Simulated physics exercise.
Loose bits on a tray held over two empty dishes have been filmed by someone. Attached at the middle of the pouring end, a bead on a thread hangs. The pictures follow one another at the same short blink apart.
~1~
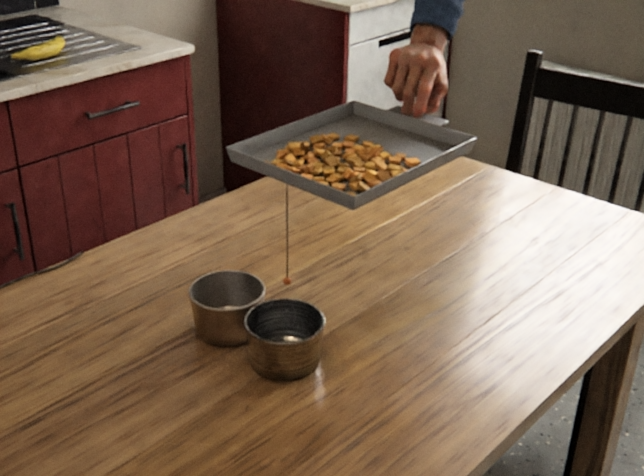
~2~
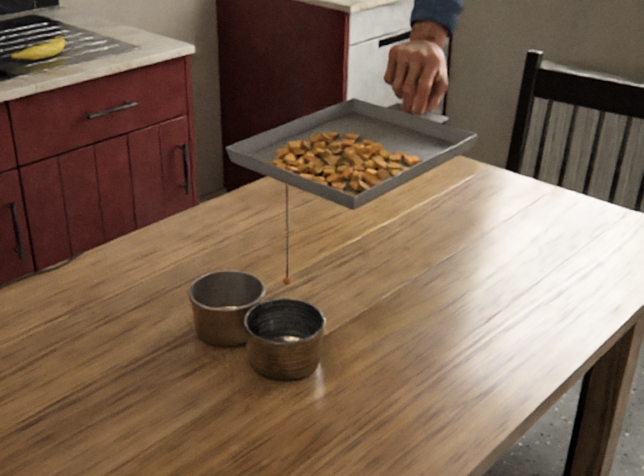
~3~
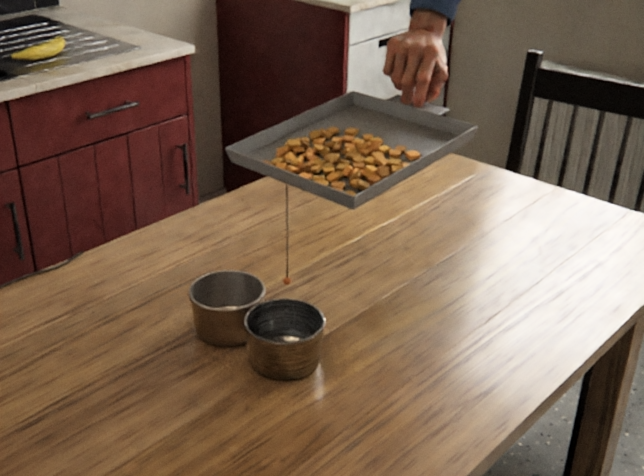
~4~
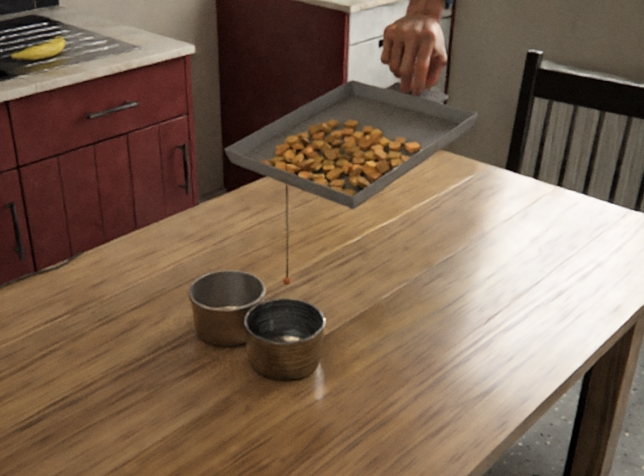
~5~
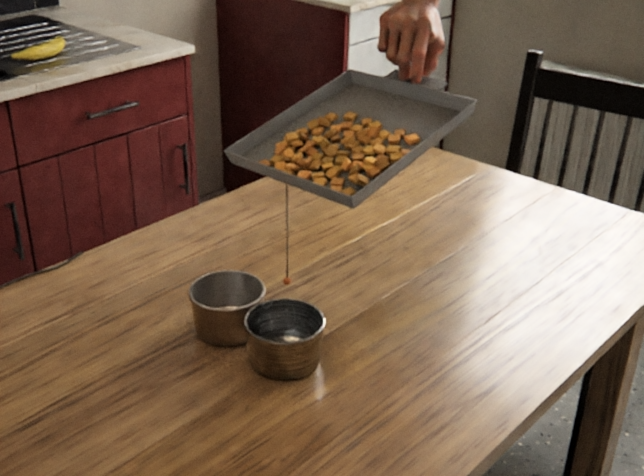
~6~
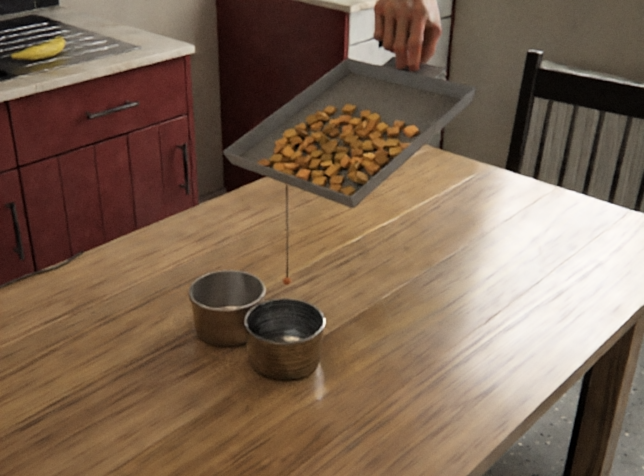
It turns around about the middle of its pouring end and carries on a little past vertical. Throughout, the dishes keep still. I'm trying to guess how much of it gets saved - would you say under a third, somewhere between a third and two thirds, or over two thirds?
I would say over two thirds.
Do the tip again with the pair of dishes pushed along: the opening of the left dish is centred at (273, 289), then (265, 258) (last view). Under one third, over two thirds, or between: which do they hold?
The two tries give, in order: Under a third; under a third.
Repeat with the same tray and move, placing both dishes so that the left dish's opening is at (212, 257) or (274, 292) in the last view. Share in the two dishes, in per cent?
Trial 1 about 20 %, trial 2 about 30 %.
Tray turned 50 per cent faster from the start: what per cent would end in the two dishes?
Close to 80 in a hundred.
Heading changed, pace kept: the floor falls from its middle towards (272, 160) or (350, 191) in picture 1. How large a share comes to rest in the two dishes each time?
In turn, 20 percent and then 10 percent.
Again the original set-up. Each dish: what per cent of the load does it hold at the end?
Left dish: Roughly 50 per cent; right dish: Roughly 40 per cent.
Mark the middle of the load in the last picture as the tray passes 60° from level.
Close to (297, 148).
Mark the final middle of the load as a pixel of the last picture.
Roughly at (241, 330), give or take.
Soon after the last picture, tray tipped steeply; all on the tray.
A little later, tray tipped right over; about half on the tray; a small part in the right dish; a small part in the left dish; about a quarter in the air.
Later still, tray tipped past a quarter turn; about half in the right dish; about half in the left dish; a small part outside both.
At rest, tray tipped past a quarter turn; about half in the right dish; about half in the left dish; a small part outside both.
